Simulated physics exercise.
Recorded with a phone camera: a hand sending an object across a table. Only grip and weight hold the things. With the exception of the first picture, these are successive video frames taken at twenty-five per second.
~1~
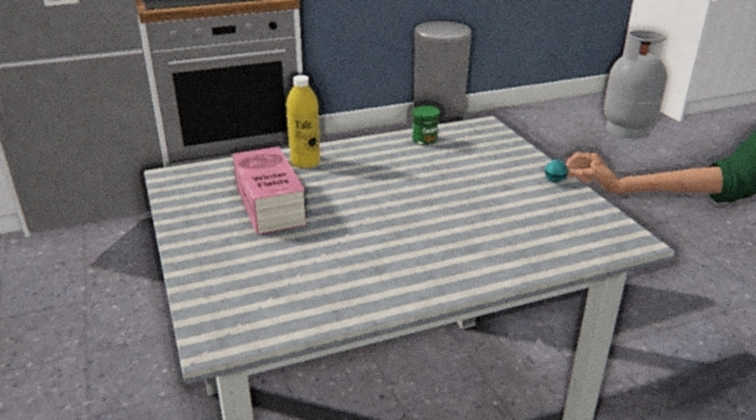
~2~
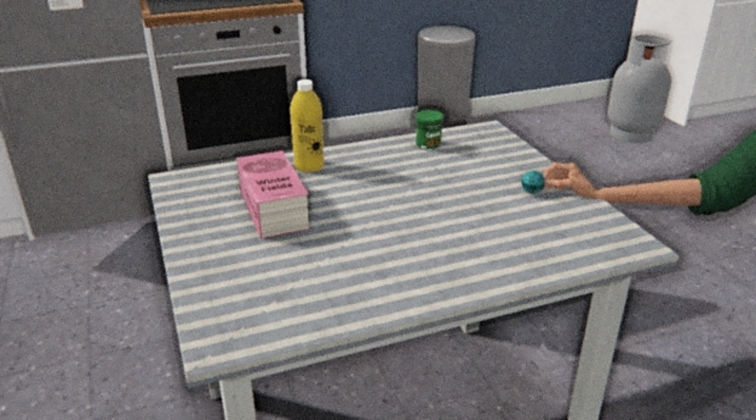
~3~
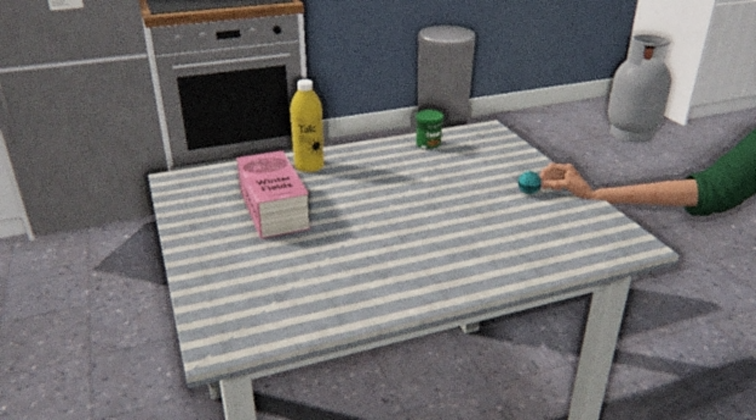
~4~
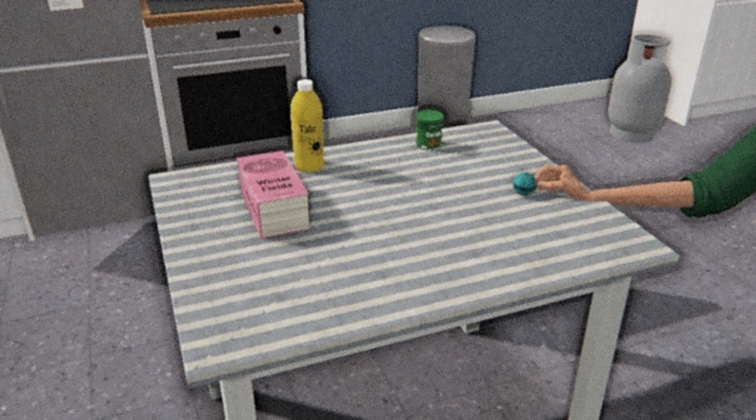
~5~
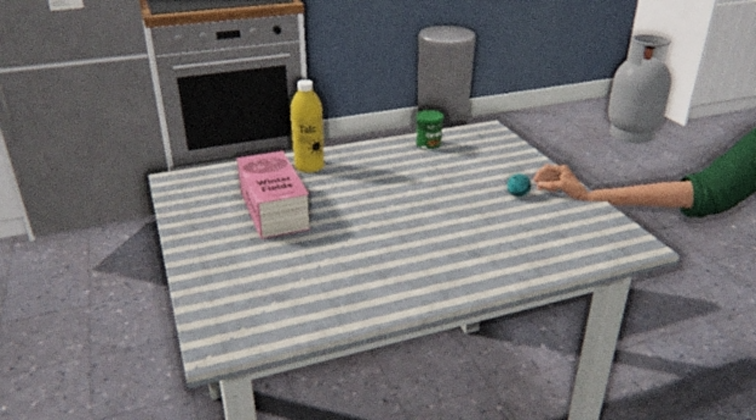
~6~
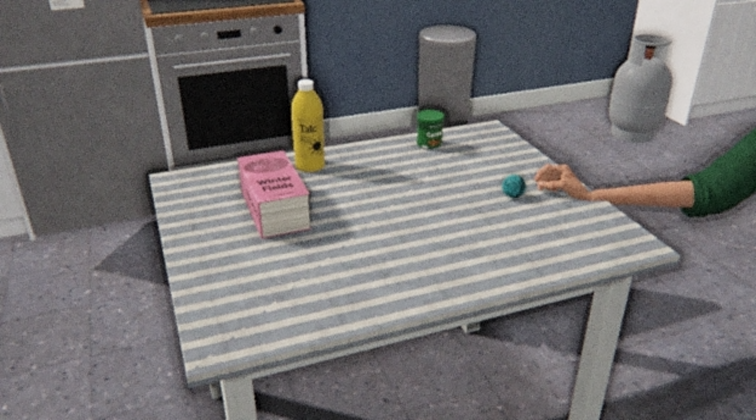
In a kitchen, a hand moves a turquoise ball left over a striped table and releases it, the ball edging slightly away.
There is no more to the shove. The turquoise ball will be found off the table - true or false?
False, it remains on the table.
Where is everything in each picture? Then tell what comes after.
The first picture shows under the hand; turquoise ball (557, 172).
The second picture shows under the hand; turquoise ball (533, 182).
The third picture shows under the hand; turquoise ball (530, 183).
The fourth picture shows turquoise ball (525, 184).
The fifth picture shows turquoise ball (519, 185) displaced a little.
The sixth picture shows turquoise ball (514, 186) displaced a little.
Then, 0.20 s past the last view, turquoise ball displaced well along near (489, 192).
Then, 0.60 s past the last view, turquoise ball displaced well along near (454, 200).
Finally, moved from the start, turquoise ball. Final places as the last picture's camera would see them, turquoise ball near (441, 203).
